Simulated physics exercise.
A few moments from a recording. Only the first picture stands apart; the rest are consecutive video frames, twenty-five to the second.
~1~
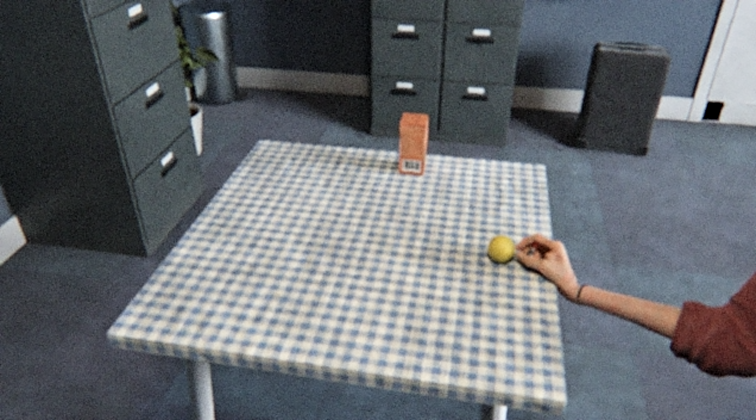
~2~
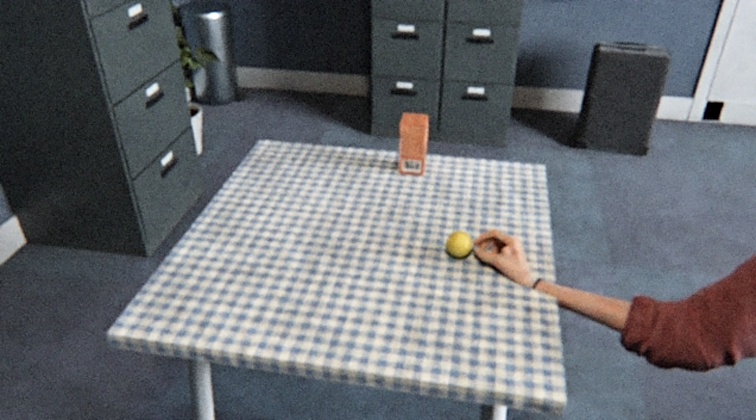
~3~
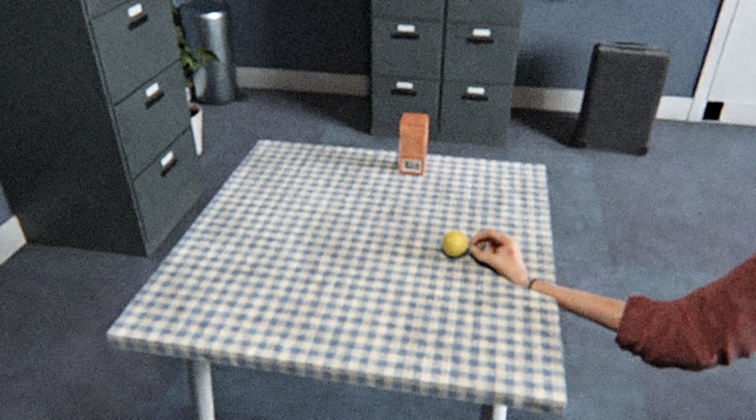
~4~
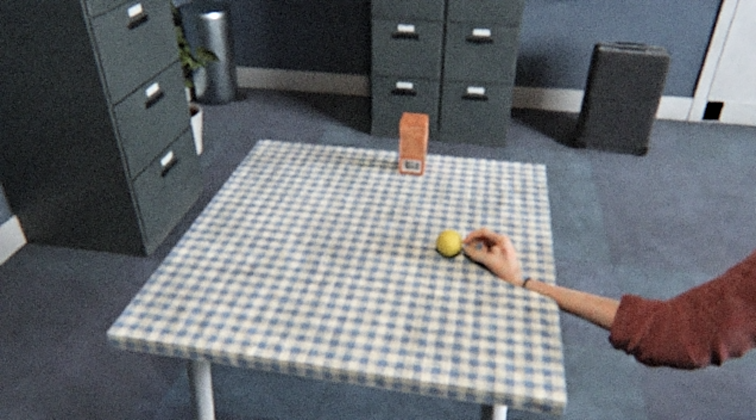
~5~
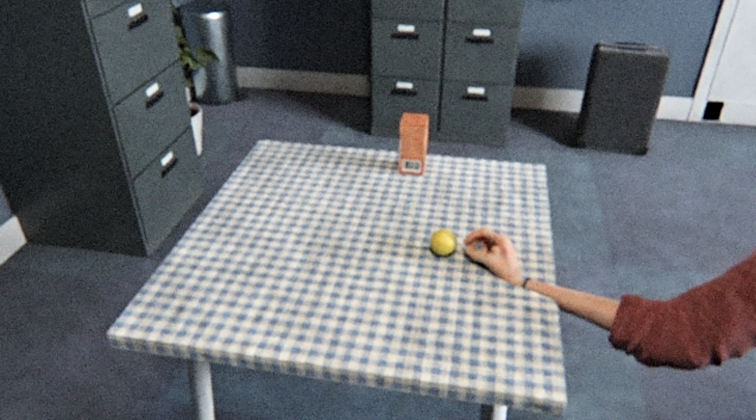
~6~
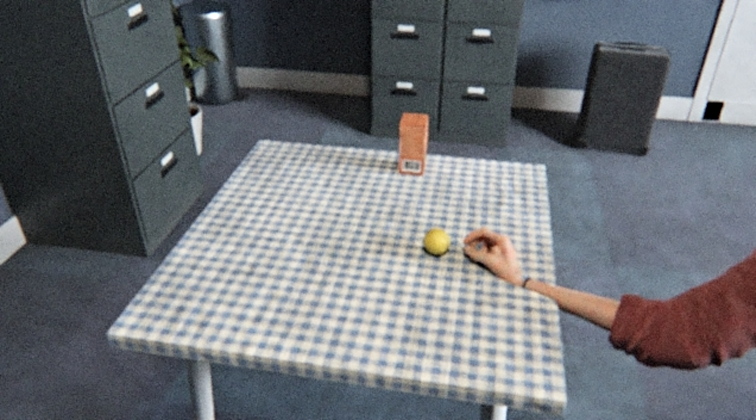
In a room with dark filing cabinets, a hand moved a yellow lemon leftward across a checkered tablecloth, then let go, and the lemon rolled slightly farther left while the hand stayed behind.
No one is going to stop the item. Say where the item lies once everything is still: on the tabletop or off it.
It does not overshoot the table.
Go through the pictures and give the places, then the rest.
The first frame shows under the hand; yellow lemon (501, 249).
The second frame shows under the hand; yellow lemon (459, 244).
The third frame shows under the hand; yellow lemon (455, 243).
The fourth frame shows yellow lemon (449, 243).
The fifth frame shows yellow lemon (443, 242).
The sixth frame shows yellow lemon (437, 242) rolled a little.
Then, 0.10 s after the last picture, yellow lemon rolled about its own width near (422, 240).
Then, 0.40 s after the last picture, yellow lemon rolled well along near (386, 236).
Then, 0.60 s after the last picture, yellow lemon rolled well along near (367, 234).
Then, 0.90 s after the last picture, yellow lemon rolled well along near (349, 232).
At rest, moved from the start, yellow lemon. Seen from the same camera at the end, yellow lemon near (339, 231).
